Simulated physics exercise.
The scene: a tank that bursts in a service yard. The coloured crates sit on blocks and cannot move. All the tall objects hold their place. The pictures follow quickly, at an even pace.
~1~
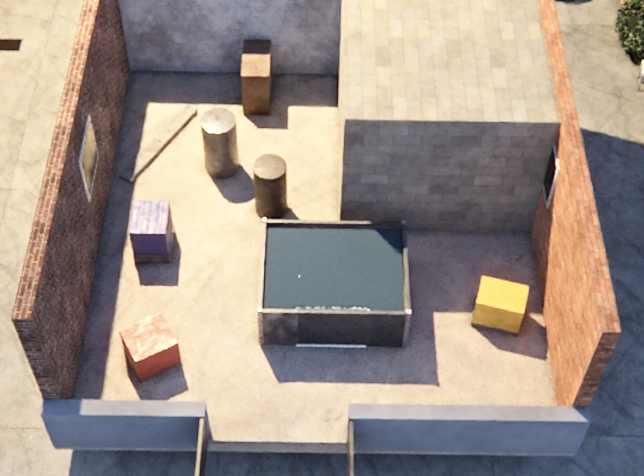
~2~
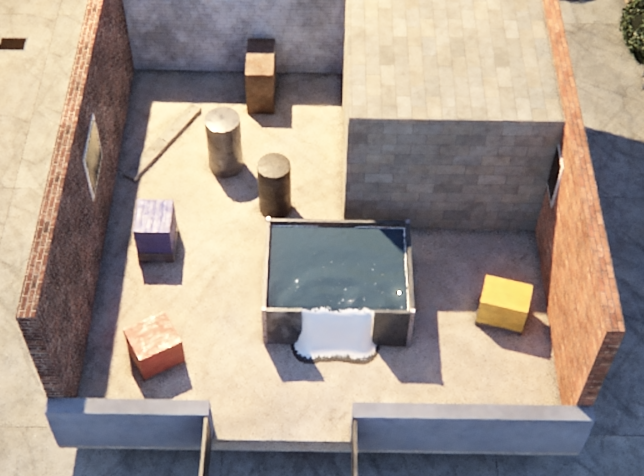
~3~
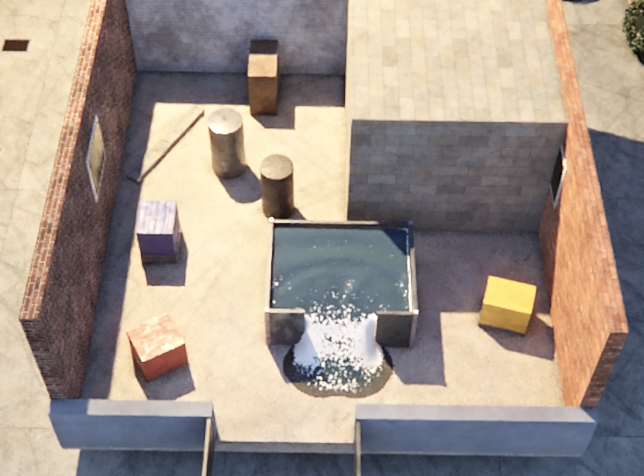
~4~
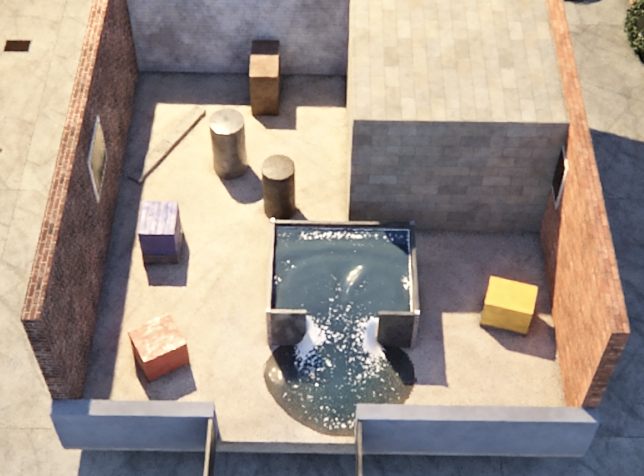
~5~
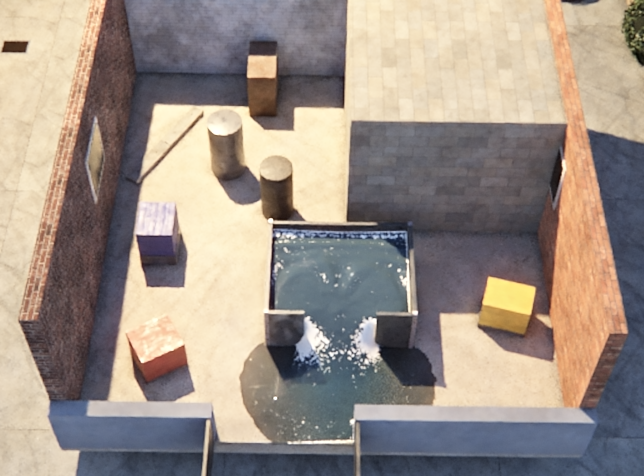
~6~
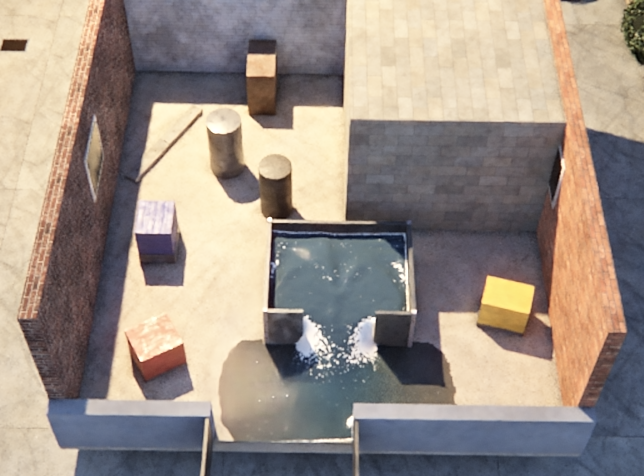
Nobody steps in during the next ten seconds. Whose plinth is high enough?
In the end: The blue crate stays dry; the red crate stays dry; the yellow crate gets wet.
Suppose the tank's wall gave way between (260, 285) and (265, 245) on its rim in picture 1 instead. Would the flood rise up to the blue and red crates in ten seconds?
Then: Blue is soaked; red is wetted.
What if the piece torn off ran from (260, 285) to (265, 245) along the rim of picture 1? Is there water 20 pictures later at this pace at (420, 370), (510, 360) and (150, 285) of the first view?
One after the other: Clear, free of water, covered.
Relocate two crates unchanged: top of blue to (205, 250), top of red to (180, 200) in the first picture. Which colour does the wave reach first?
That is the yellow one.
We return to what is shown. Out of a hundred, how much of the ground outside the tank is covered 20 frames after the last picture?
Some 30 per cent.
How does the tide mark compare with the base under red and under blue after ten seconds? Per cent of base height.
Near 50 and 20 in a hundred.
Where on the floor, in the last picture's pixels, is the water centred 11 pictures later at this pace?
At about (359, 329).
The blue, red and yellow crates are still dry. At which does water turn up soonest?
I say the red one.
A moment on, water covers 15 % of the floor; the blue crate not reached, the red crate water round its plinth, the yellow crate not reached.
Next, water covers 20 % of the floor; the blue crate not reached, the red crate water round its plinth, the yellow crate water round its plinth.
Then, water covers 30 % of the floor; the blue crate not reached, the red crate water round its plinth, the yellow crate water round its plinth.
Later, water covers 40 % of the floor; the blue crate water round its plinth, the red crate water round its plinth, the yellow crate water round its plinth.
In the end, water covers 50 % of the floor; the blue crate stayed above the water, the red crate stayed above the water, the yellow crate was topped.
